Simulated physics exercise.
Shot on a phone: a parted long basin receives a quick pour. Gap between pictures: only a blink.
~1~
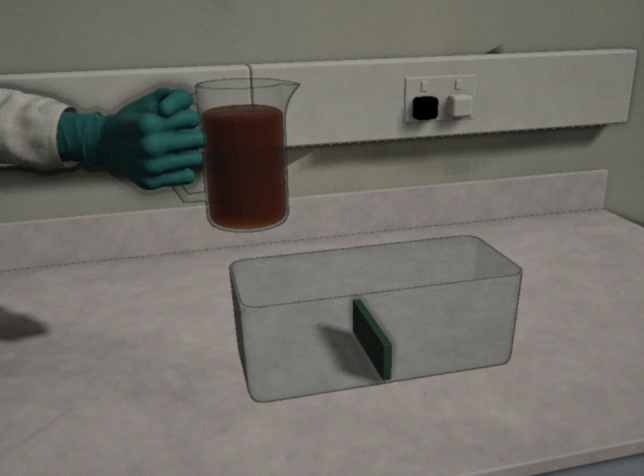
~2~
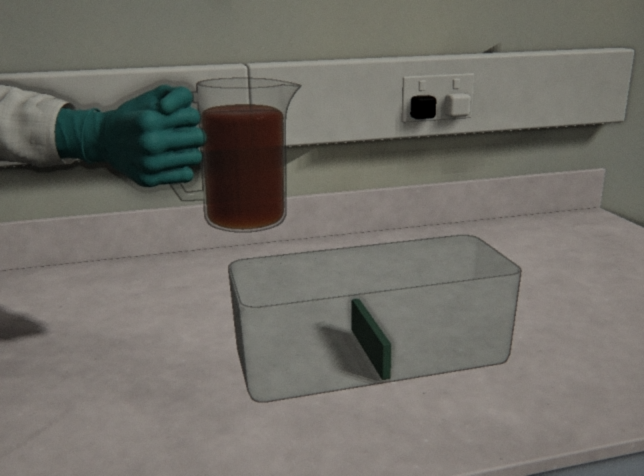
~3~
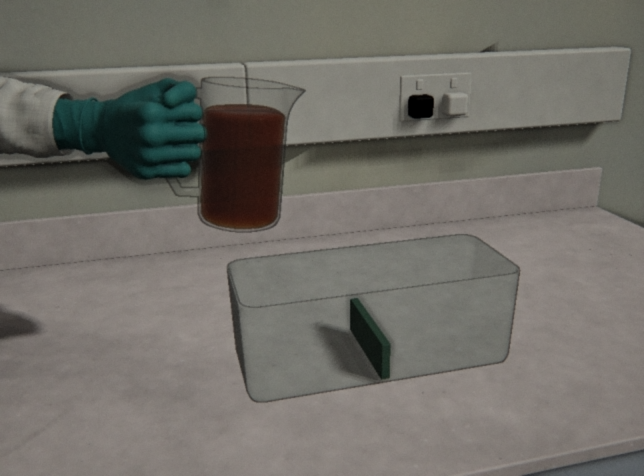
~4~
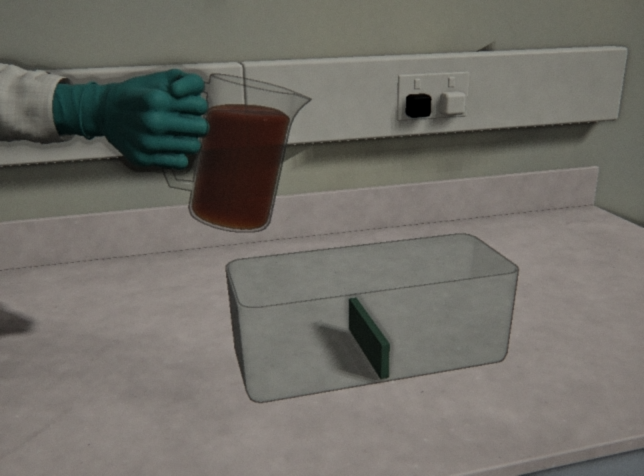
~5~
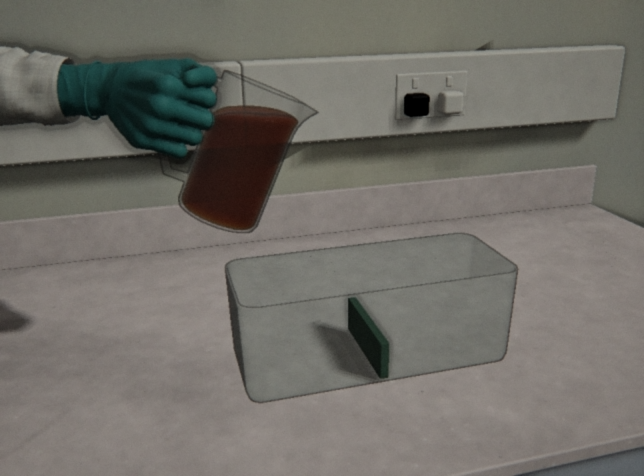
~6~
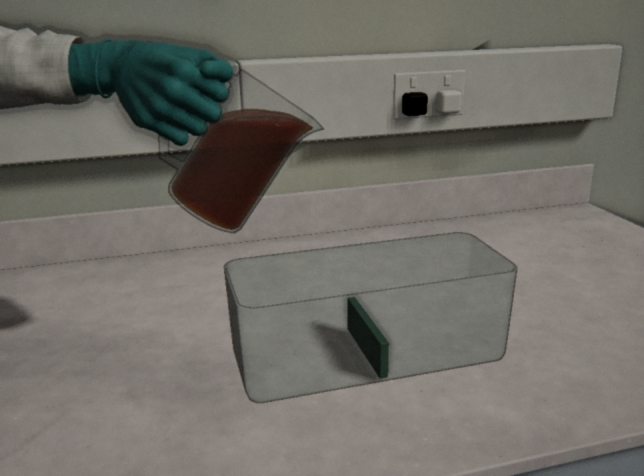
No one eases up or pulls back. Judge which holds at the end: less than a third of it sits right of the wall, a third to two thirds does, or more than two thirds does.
A third to two thirds sits right of the wall.
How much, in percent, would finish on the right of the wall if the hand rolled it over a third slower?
Near 60 parts in a hundred.
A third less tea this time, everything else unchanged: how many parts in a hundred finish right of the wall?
Close to 35 per cent, more or less.
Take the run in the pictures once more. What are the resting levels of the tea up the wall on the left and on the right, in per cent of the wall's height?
The left comes to 30 % and the right to 40 %.
A moment on, the jug is tipped right over and 70 per cent is still to pour, 1 is left of the wall and 8 right of it.
Next, the jug is tipped right over and 24 per cent is still to pour, 28 is left of the wall and 28 right of it.
Then the jug is tipped right over and 4 per cent is still to pour, 38 is left of the wall and 53 right of it.
Later the jug is tipped right over and 0 per cent is still to pour, 45 is left of the wall and 54 right of it.
In the end 45 per cent lies left of the wall, 54 right of it and 1 outside.
